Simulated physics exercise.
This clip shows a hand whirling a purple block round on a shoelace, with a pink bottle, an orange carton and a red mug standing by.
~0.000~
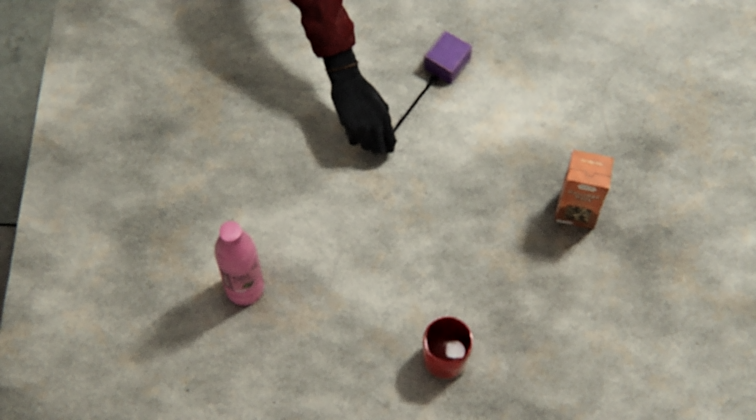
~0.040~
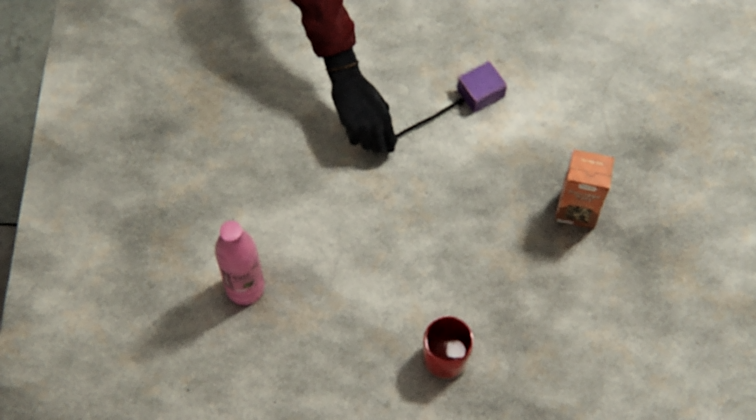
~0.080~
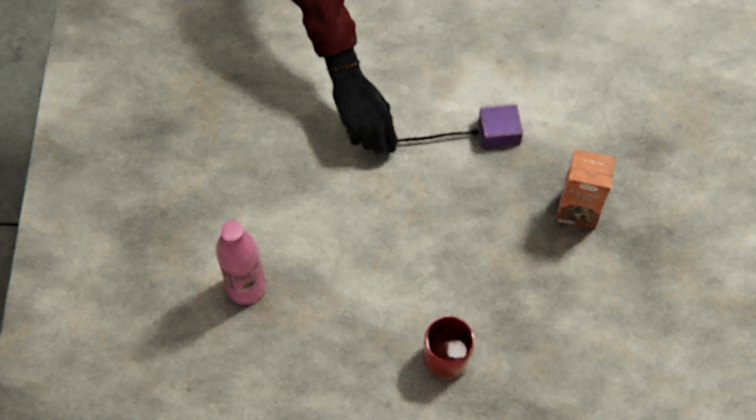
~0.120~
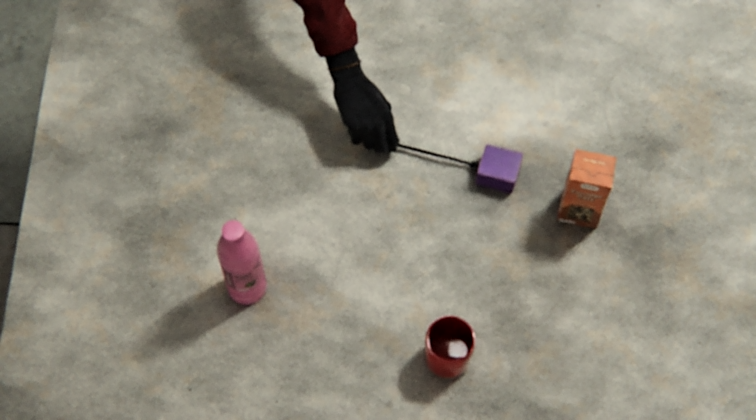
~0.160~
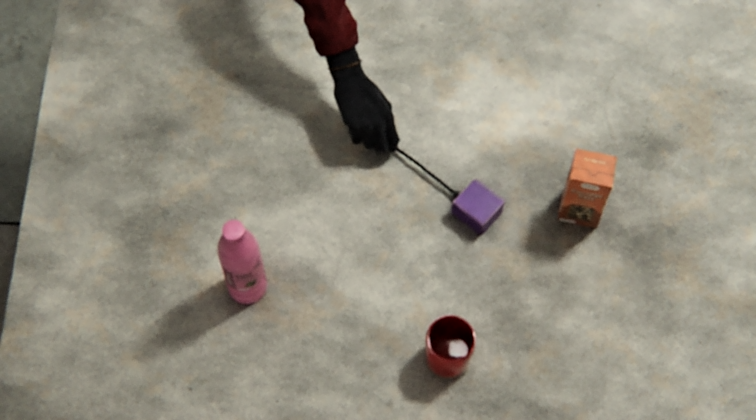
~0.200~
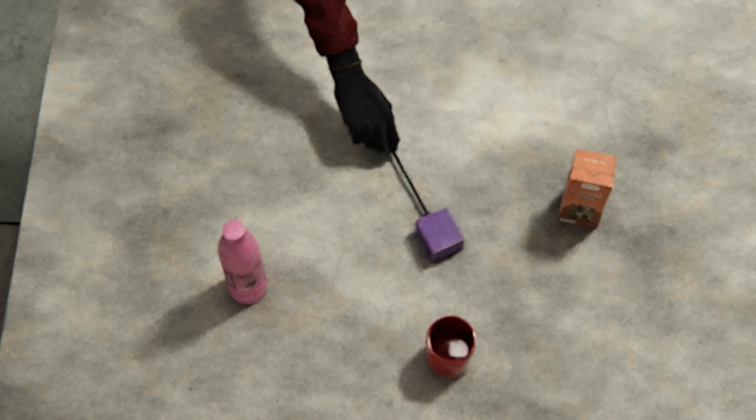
A purple block on a dark cord swung clockwise around a black-gloved hand, from the upper right down to below it, while a pink bottle, an orange carton and a red mug stood still nearby.
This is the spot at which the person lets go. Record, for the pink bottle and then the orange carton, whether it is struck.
Observation: Pink bottle struck; orange carton not struck.
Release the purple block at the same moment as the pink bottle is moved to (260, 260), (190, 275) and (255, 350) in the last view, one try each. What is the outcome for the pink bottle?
Taking the places in turn, it is knocked, then it is knocked, and last it is left alone.
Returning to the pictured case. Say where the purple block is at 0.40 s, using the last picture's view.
Approx. location: (277, 288).
After 0.28 s, block near (346, 262).
After 0.40 s, block near (277, 289); pink bottle pushed aside.
In the end, block near (276, 298); pink bottle pushed aside. The pink bottle takes the knock and the orange carton stays untouched.
